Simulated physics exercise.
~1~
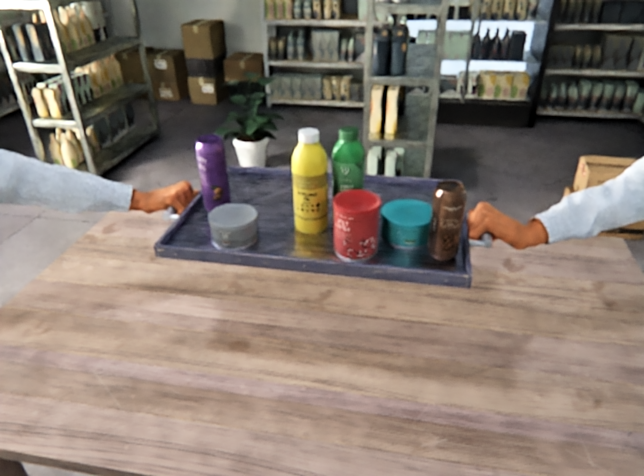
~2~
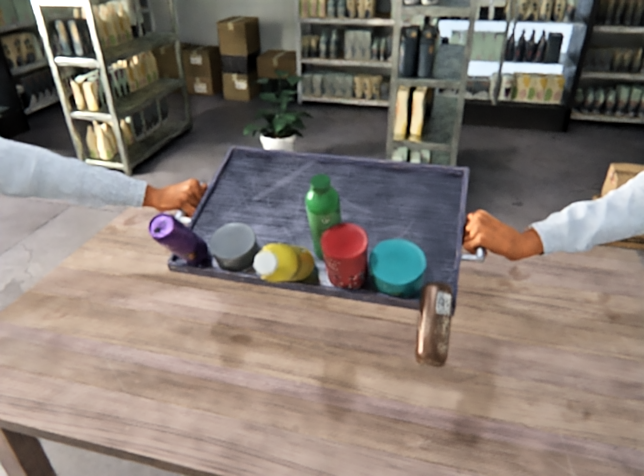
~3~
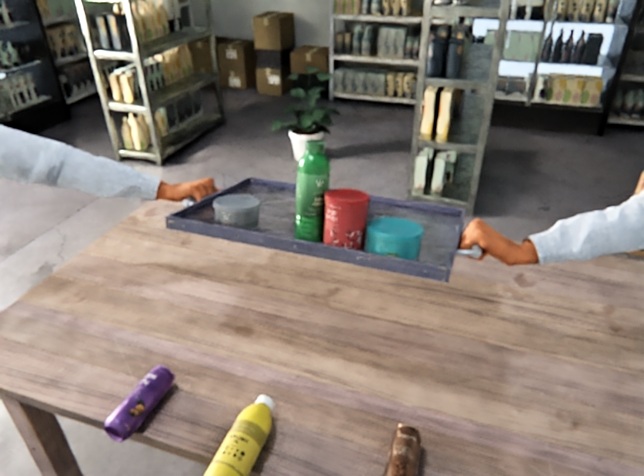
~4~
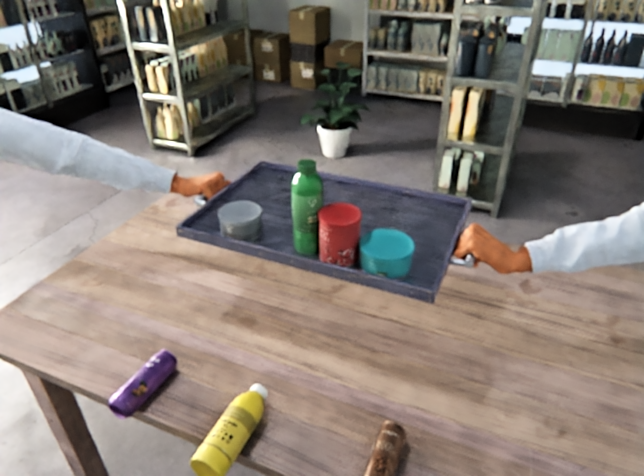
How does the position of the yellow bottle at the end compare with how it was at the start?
At the start the yellow bottle stands upright on the tray, but at the end it lies on its side on the wooden table.
